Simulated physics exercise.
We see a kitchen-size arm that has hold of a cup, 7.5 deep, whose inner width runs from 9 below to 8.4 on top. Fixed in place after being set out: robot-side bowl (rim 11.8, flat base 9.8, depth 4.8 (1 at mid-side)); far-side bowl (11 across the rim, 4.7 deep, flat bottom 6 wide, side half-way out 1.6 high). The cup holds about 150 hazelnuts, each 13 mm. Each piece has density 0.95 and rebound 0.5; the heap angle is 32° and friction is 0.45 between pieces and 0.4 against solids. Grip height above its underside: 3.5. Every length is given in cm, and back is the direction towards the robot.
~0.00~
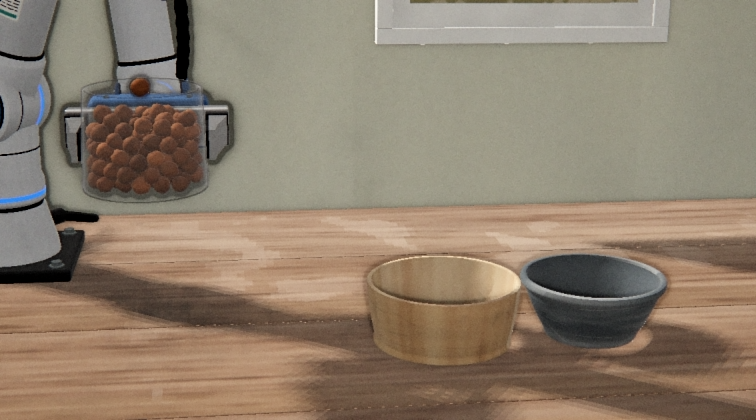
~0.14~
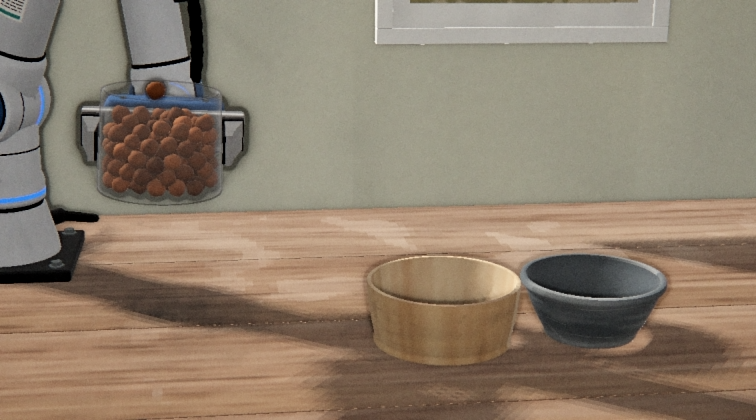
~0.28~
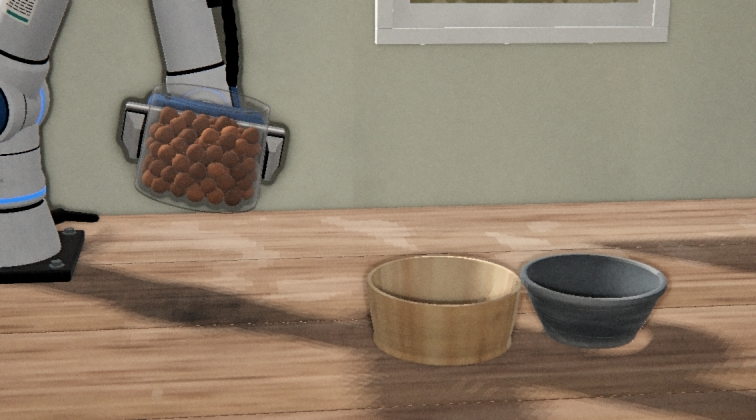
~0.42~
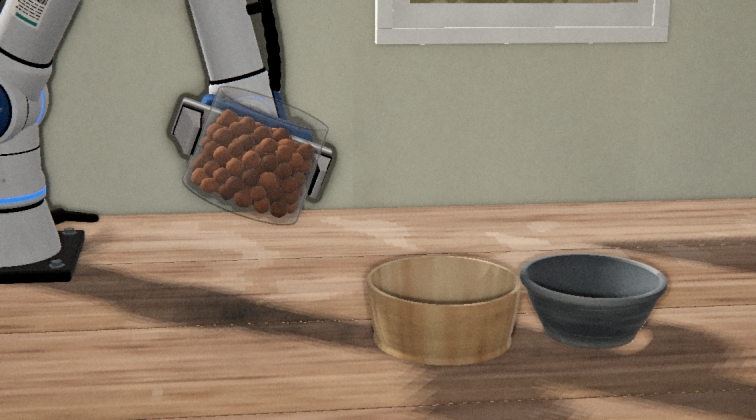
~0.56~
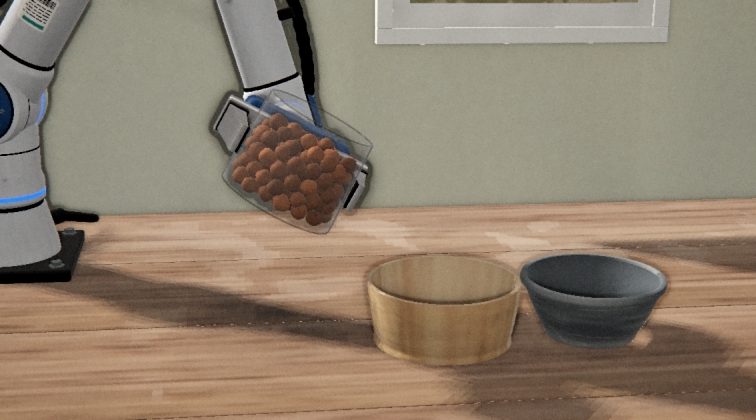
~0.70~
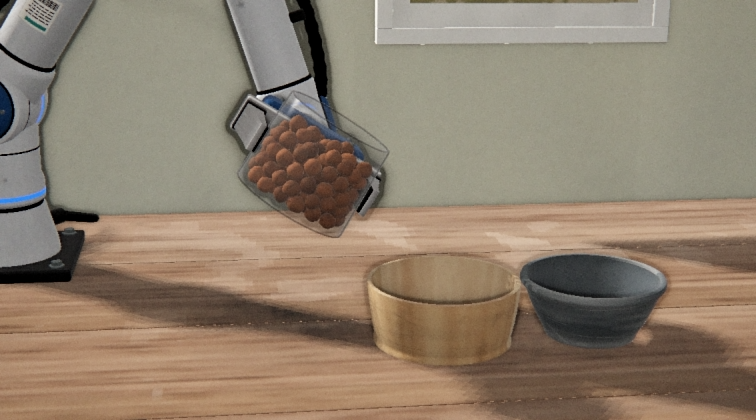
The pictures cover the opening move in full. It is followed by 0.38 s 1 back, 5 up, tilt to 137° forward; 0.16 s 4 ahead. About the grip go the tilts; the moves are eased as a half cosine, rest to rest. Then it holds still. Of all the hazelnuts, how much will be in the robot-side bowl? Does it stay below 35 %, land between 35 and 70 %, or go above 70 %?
It lands between 35 and 70 %.
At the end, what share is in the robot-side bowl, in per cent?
Roughly 60 per cent.
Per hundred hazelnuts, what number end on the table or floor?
The share comes to around 40 per cent.
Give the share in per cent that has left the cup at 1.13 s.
About 50 per cent.
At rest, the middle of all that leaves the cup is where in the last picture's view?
I'd put it at roughly (421, 327).
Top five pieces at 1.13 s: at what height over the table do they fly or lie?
20 cm, more or less.
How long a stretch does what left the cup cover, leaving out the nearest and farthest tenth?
I'd put it near 22 cm.
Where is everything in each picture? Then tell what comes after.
In the first picture, cup middle at (144, 140), level; upper third of the load around (144, 126), from x 95 to 195, top at y 90; 152 in the cup.
In the second picture, cup middle at (161, 142), tilted 3° forward; upper third of the load around (160, 128), from x 110 to 210, top at y 90.
In the third picture, cup middle at (204, 148), tilted 11° forward; upper third of the load around (199, 135), from x 150 to 255, top at y 115.
In the fourth picture, cup middle at (256, 156), tilted 21° forward; upper third of the load around (248, 143), from x 200 to 305, top at y 120.
In the fifth picture, cup middle at (298, 162), tilted 29° forward; upper third of the load around (286, 149), from x 240 to 350, top at y 120.
In the sixth picture, cup middle at (314, 165), tilted 32° forward; upper third of the load around (303, 150), from x 255 to 365, top at y 125; 152 in the cup.
By 0.92 s, tilted 96° forward, highest piece 22 above the table; 152 in the cup.
By 1.13 s, tilted 137° forward, highest piece 20 above the table; 73 in the cup, 25 in the robot-side bowl, 21 on the table or floor, 33 in flight or on a rim.
By 1.44 s, tilted 137° forward, highest piece 5 above the table; 91 in the robot-side bowl, 60 on the table or floor, 1 in the far-side bowl.
By 2.49 s, tilted 137° forward, highest piece 4 above the table; 91 in the robot-side bowl, 60 on the table or floor, 1 in the far-side bowl.
Final count, 91 in the robot-side bowl, 60 on the table or floor, 1 in the far-side bowl. That is 60 % in the robot-side bowl.
